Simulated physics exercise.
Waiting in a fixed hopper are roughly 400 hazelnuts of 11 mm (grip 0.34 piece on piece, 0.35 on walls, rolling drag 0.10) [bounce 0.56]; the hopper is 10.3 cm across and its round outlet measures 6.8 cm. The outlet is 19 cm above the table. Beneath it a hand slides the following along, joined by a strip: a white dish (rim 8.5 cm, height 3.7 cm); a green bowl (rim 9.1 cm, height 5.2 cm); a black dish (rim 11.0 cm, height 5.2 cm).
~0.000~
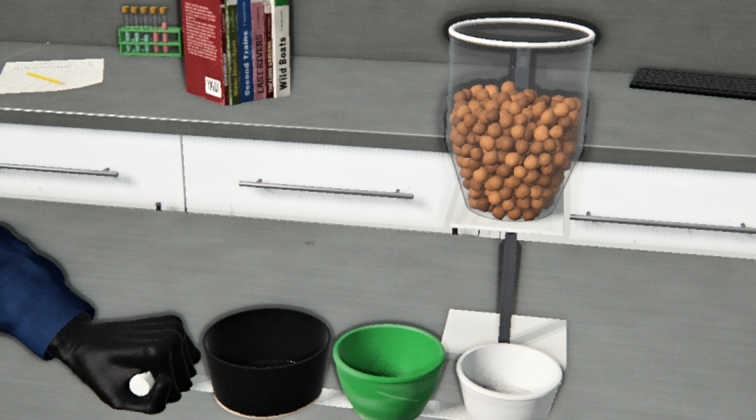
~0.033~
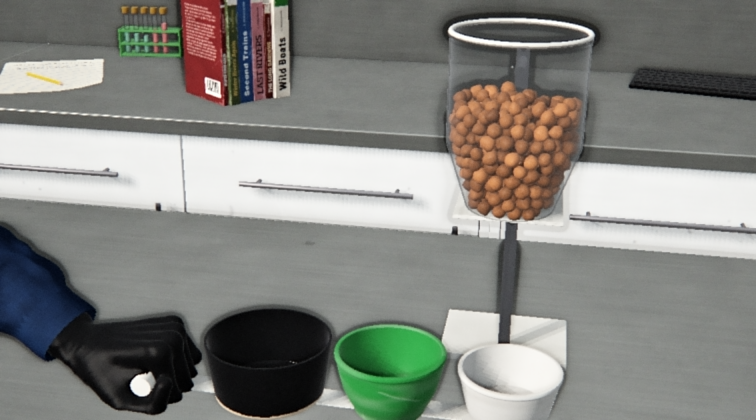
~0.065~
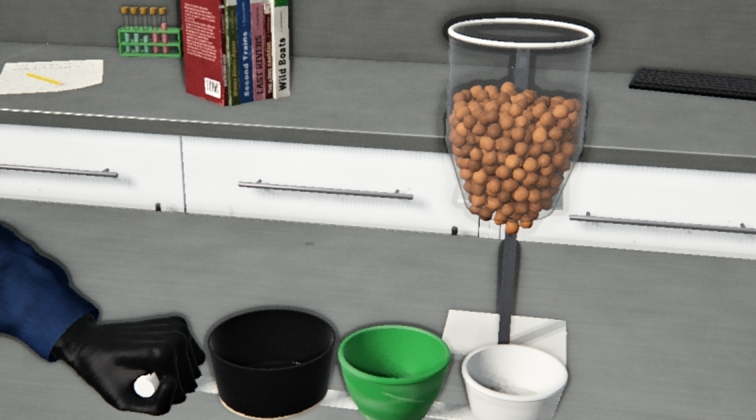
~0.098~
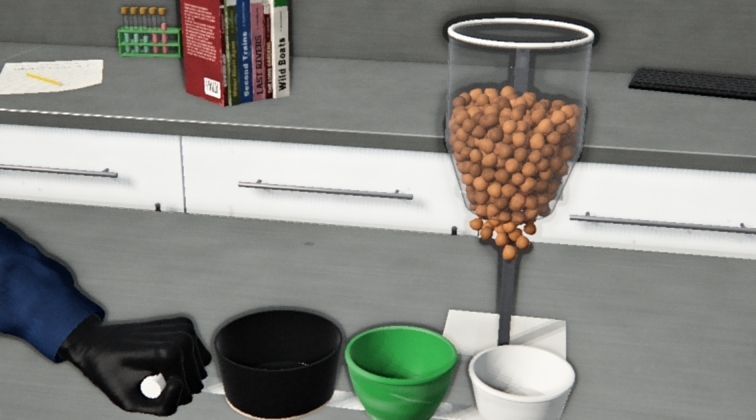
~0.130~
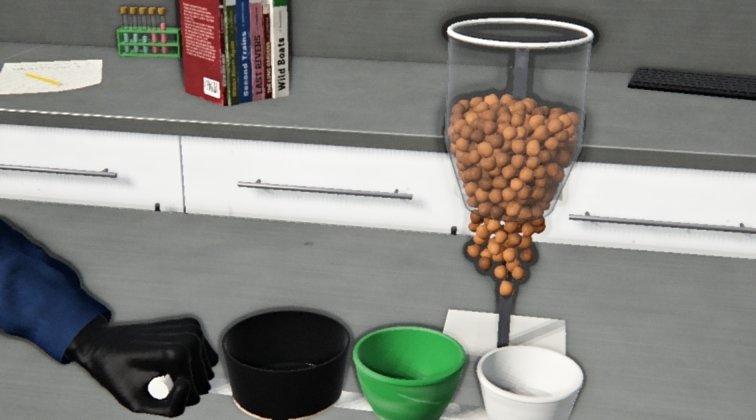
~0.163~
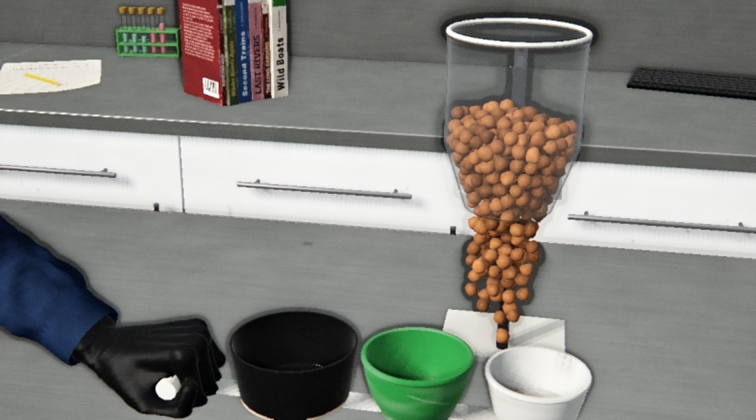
Brown balls began dropping from the bottom of a clear hopper, a few at first and then a thick stream, while a black-gloved hand slid black, green and white bowls slightly to the right.
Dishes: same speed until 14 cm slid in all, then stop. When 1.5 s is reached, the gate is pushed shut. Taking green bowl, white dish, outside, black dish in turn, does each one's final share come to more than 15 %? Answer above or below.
Green bowl: Above; white dish: Below; outside: Above; black dish: Below.
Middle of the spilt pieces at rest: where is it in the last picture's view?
Close to pixel (554, 377).
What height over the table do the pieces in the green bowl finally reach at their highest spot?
7.5 cm or so.
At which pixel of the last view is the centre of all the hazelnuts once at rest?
The centre lies near pixel (554, 399).
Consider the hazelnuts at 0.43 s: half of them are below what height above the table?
Height: Some 4 cm.
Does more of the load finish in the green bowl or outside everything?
In the green bowl.
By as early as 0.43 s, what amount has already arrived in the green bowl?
It comes to near 50 in a hundred.
Then, at 0.43 s, white dish 10 %, hopper 5 %, outside 15 %, green bowl 50 %, in the air 20 %; middle of all pieces on or above the table near (511, 347).
Then, at 0.66 s, white dish 10 %, outside 25 %, green bowl 60 %; middle of all pieces on or above the table near (554, 383).
After 0.86 s, white dish 10 %, outside 30 %, green bowl 60 %; middle of all pieces on or above the table near (561, 384).
Then, at 1.06 s, white dish 10 %, outside 30 %, green bowl 60 %; middle of all pieces on or above the table near (563, 384).
In the end, at 2.1 s, white dish 10 %, hopper 0 %, outside 30 %, black dish 0 %, green bowl 60 %.
